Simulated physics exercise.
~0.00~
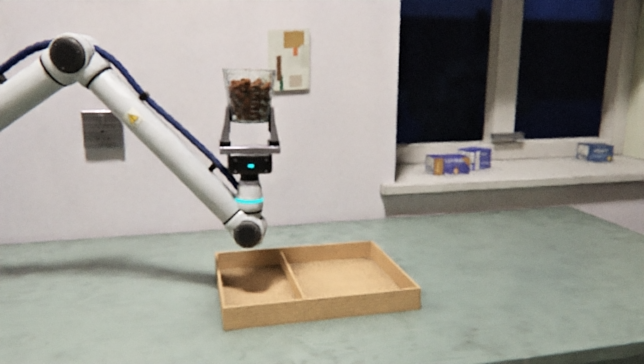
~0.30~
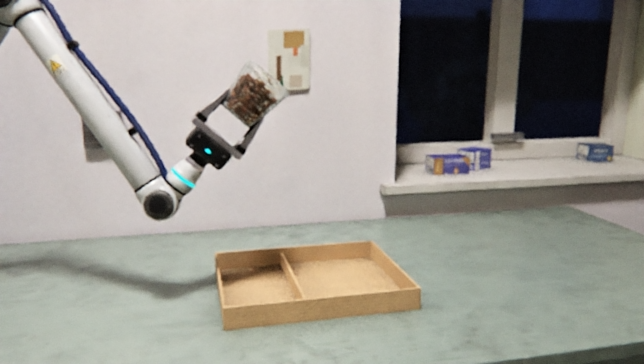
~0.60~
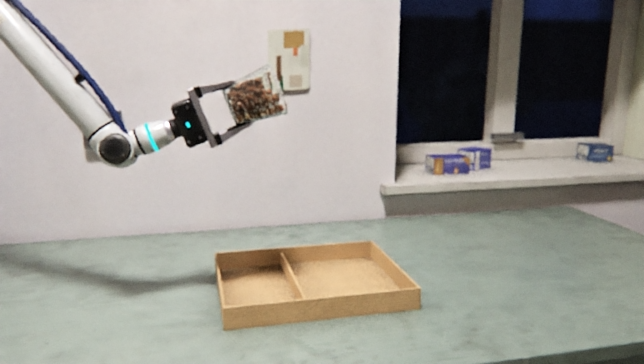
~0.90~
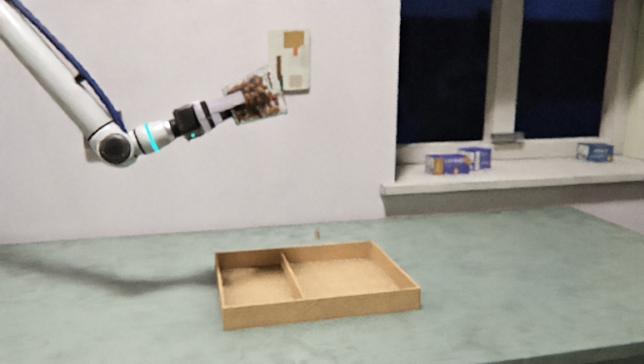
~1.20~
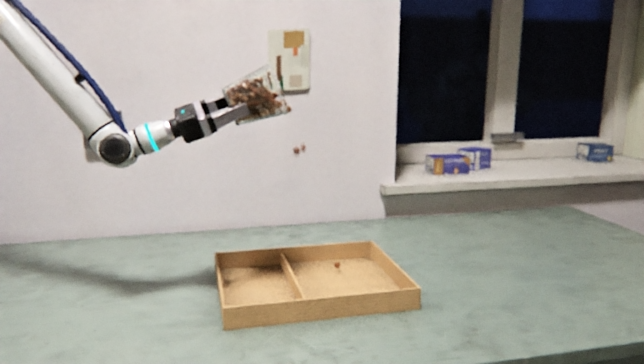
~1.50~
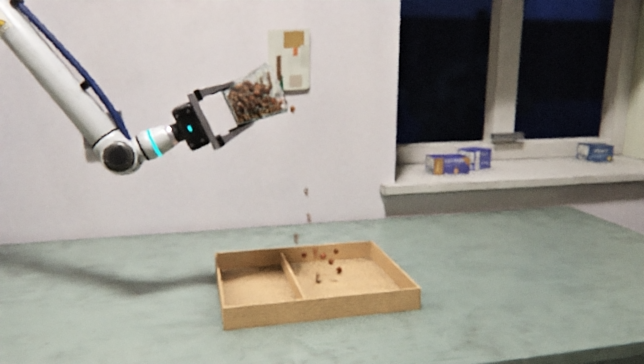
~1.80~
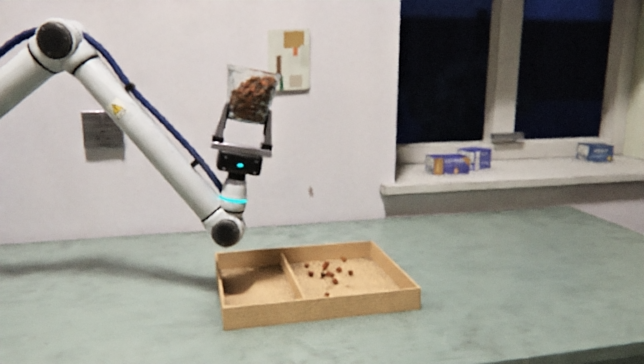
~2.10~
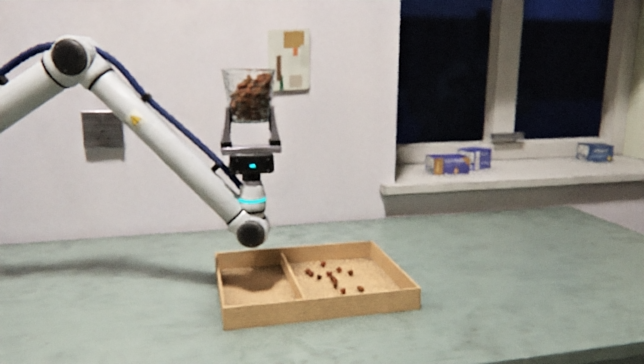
To begin with, a robot arm holds a clear beaker of brown pellets upright above a shallow, divided tray on a table near a window. The arm swings up and tips the beaker over to the right until it lies nearly on its side. Held there, the beaker turns in the gripper, and a few pellets drop, scattering into the larger right-hand part of the tray. The arm then brings the beaker back toward upright. At the end, it stands upright with most of its load inside, while a small scatter of pellets rests in the tray.
